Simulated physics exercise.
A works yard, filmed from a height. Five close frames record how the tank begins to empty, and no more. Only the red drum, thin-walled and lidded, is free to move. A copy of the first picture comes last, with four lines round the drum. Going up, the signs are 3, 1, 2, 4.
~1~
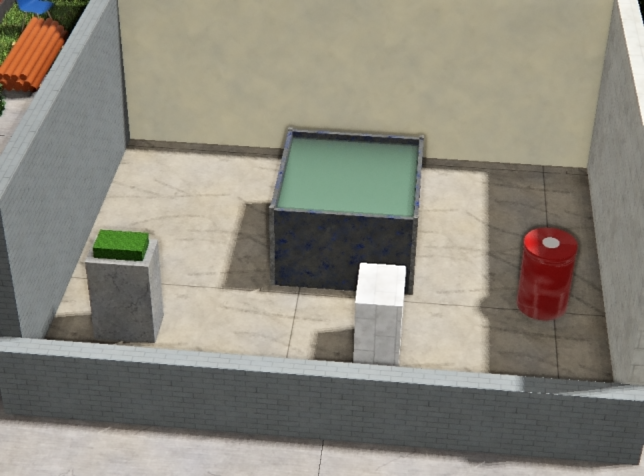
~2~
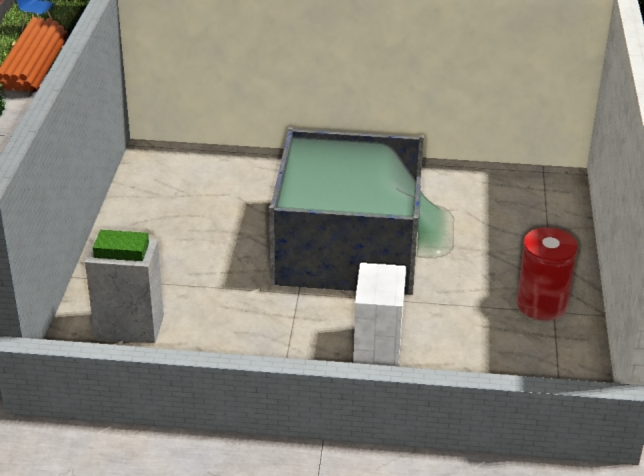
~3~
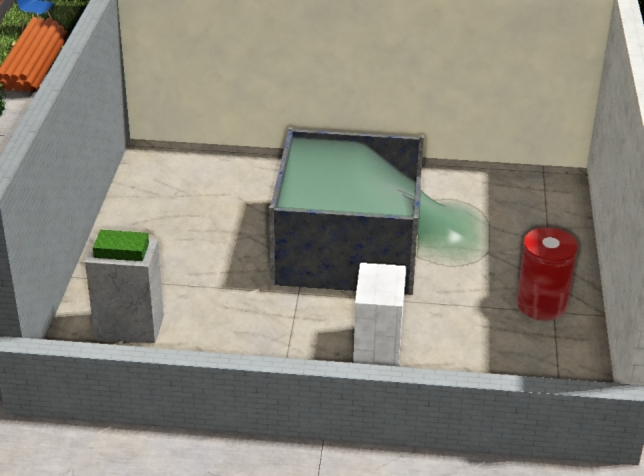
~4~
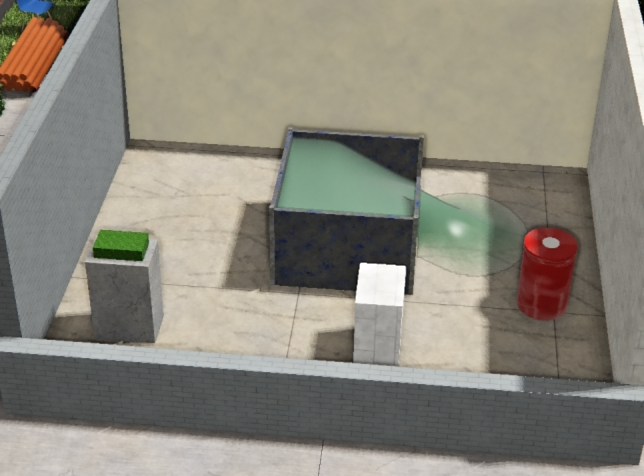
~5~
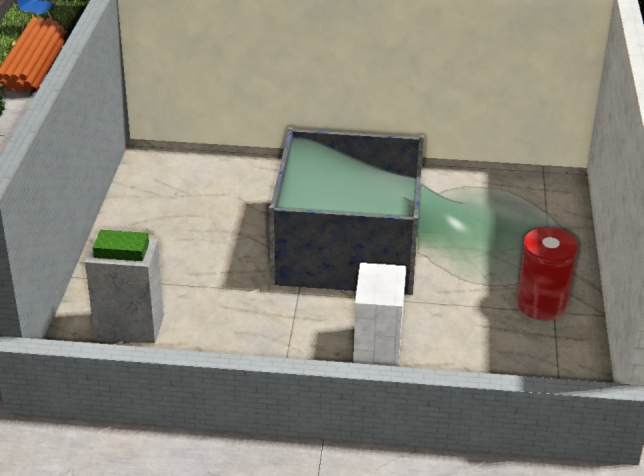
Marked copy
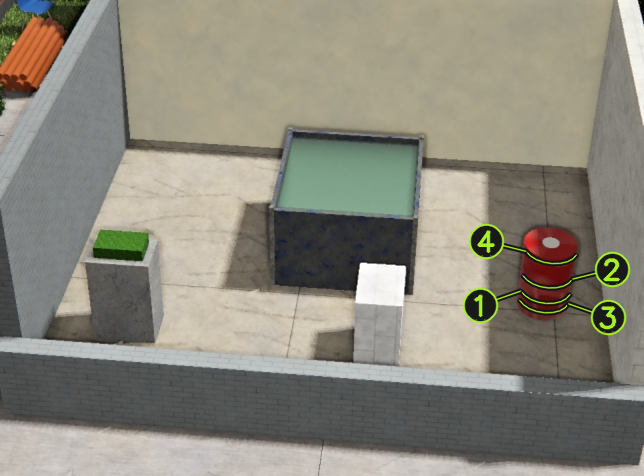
In this clip, green water pours from the right side of a full, dark square tank in a walled yard and spreads across the paving to a red drum, which stays in place as the level in the tank drops.
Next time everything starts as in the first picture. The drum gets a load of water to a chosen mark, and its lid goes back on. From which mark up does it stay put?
Use mark 2.
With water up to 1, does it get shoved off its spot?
Yes, that goes wrong.
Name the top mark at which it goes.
Mark 1.
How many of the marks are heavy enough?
Two of the four.
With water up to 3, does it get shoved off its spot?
Yes, that goes wrong.
In lime, 1 at (546, 303); 2 at (548, 287); 3 at (544, 312); 4 at (552, 263); from the bottom up 3, 1, 2, 4.
If 1 is chosen, it is pushed about its own width away.
If 2 is chosen, it does not move.
If 3 is chosen, it is pushed about twice its own width away.
If 4 is chosen, it does not move.
